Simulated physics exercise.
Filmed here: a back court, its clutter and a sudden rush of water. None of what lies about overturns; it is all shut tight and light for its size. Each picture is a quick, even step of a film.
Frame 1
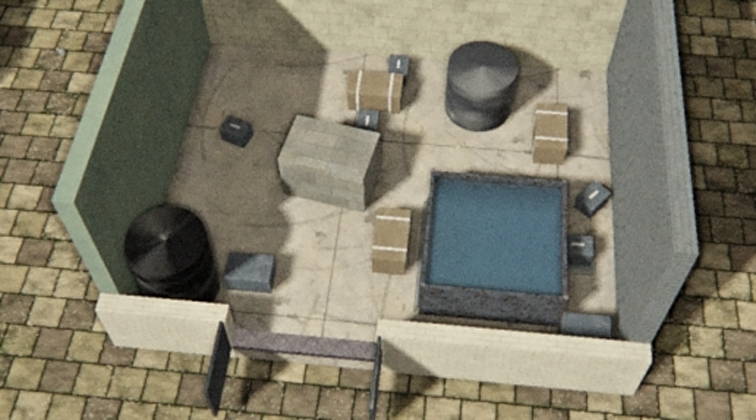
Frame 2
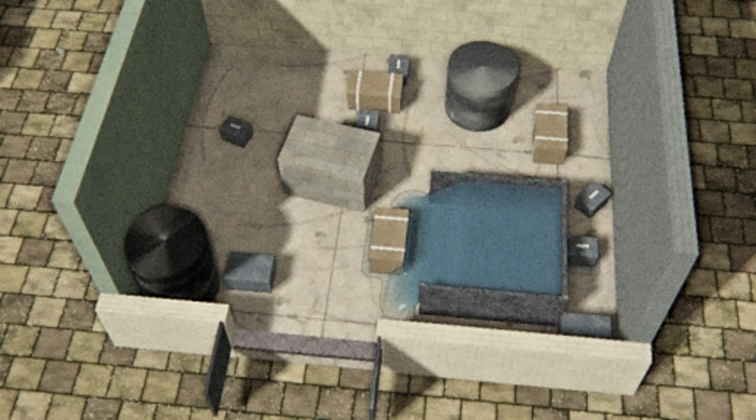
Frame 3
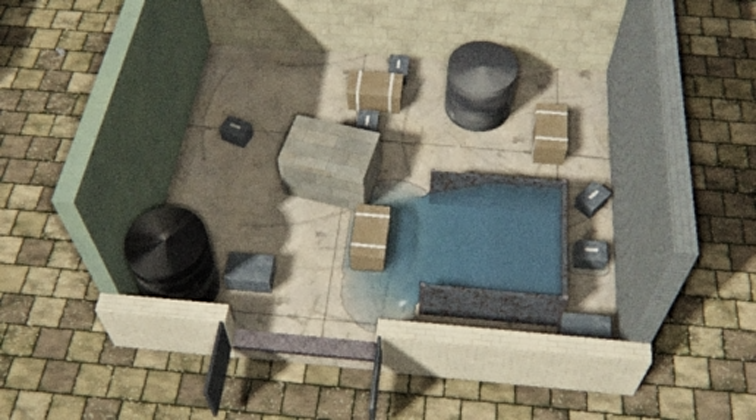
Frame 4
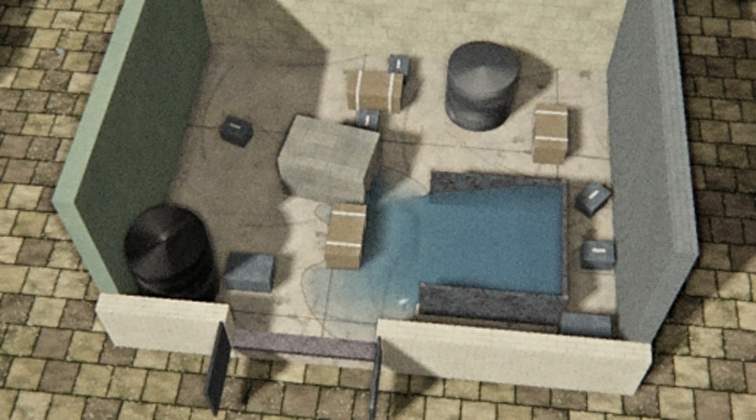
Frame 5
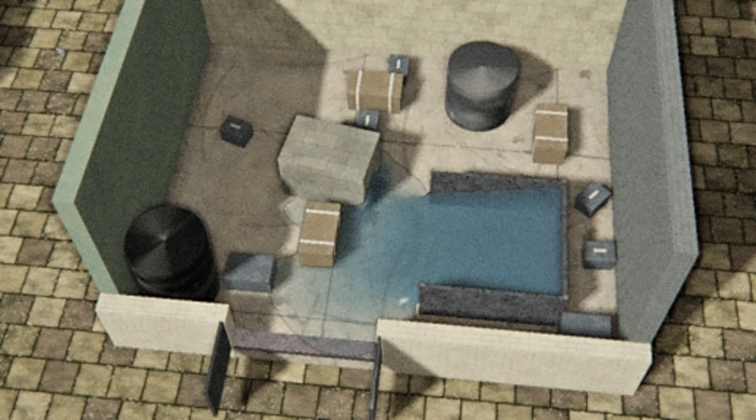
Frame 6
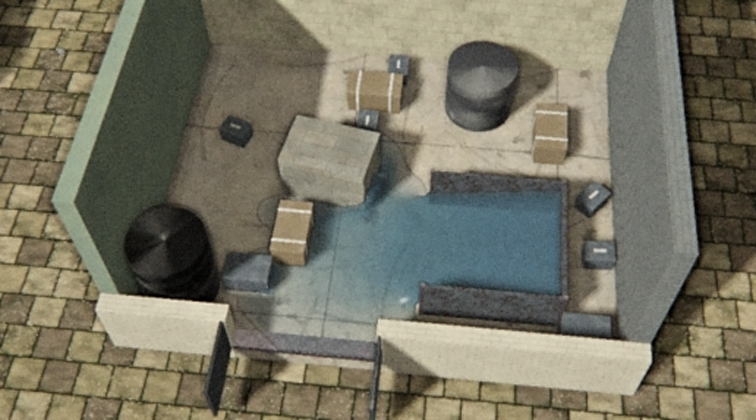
Blue water spreads left from an open-sided tank across the court, pushing a brown box left.
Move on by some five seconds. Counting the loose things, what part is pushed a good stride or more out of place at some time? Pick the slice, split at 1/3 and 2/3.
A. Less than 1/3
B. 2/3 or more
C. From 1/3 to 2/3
From 1/3 to 2/3.
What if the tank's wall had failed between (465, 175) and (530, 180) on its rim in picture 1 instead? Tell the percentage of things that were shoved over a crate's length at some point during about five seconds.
Near 70 %.
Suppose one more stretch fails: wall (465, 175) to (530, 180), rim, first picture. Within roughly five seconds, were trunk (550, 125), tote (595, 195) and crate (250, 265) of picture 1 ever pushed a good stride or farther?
Same order as named: Sent that far; sent that far; not sent that far.
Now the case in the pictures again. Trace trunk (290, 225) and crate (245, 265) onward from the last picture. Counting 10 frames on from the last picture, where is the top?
My guess: Roughly (170, 195), then roughly (234, 242).
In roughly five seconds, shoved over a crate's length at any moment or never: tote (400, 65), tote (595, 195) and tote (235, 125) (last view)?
Sequence check gives past that mark, next below that mark, finally past that mark.
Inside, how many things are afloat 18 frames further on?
It adds up to 2.
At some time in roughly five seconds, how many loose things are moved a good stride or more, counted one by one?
It totals 5.
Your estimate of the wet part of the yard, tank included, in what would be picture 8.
My answer would be close to 35 per cent.
A moment on, 1 of 10 are well off their spots; 0 afloat.
Next, 1 of 10 are well off their spots; 2 afloat.
Later, 4 of 10 are well off their spots; 2 afloat.
In the end, 4 of 10 are well off their spots, and 5 have been at some point; 5 afloat.
